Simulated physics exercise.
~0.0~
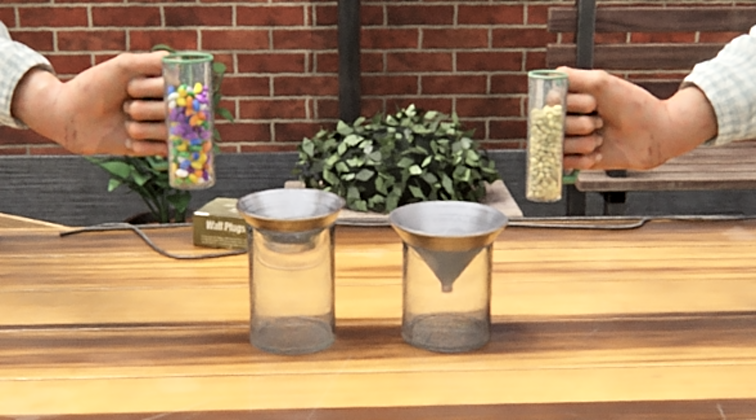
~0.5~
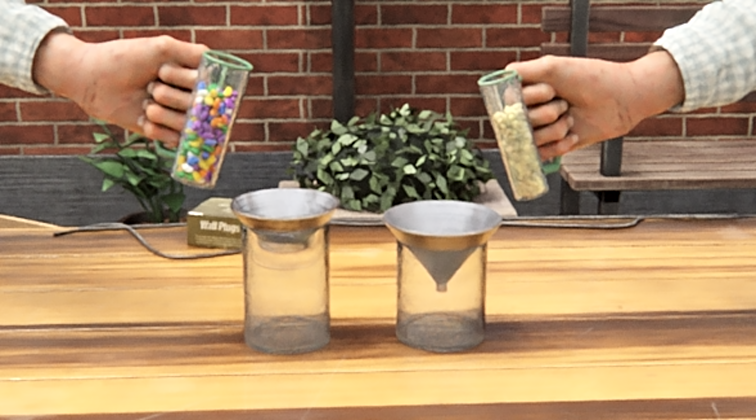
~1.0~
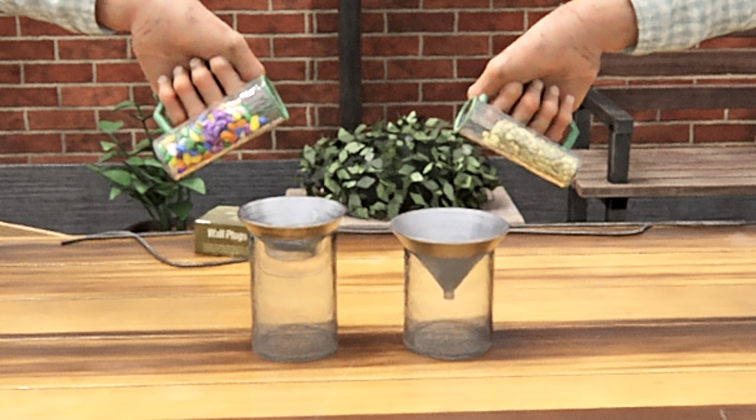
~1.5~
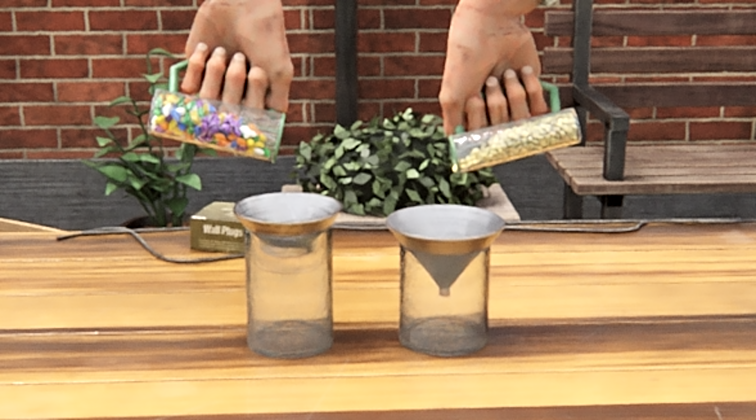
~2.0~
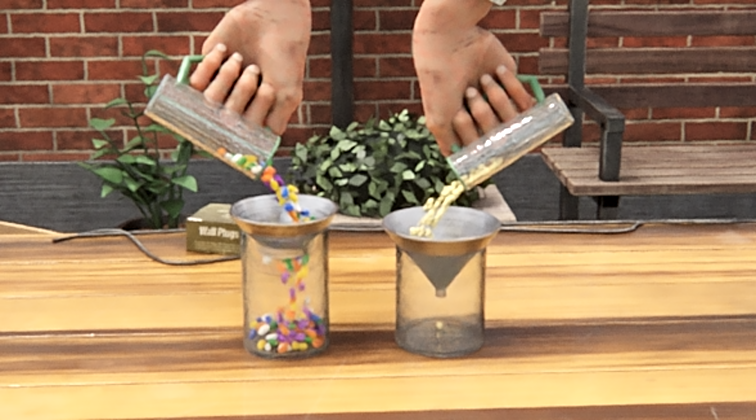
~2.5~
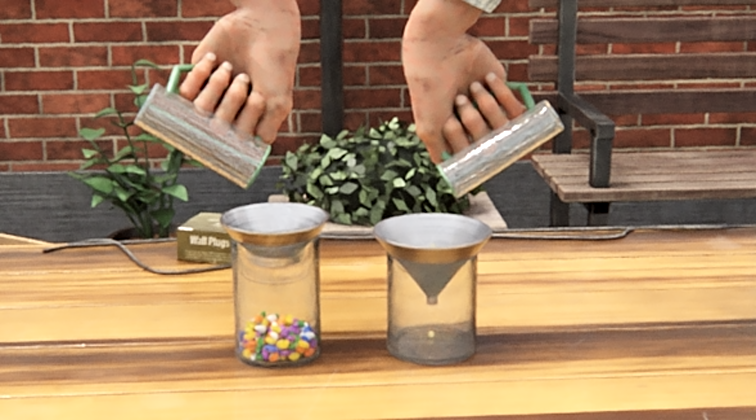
Two hands tipped clear cups over two funnels set in glass jars, pouring colourful bits on the left and pale ones on the right. The colourful bits all dropped into their jar, while nearly all the pale ones stayed stuck in their funnel.
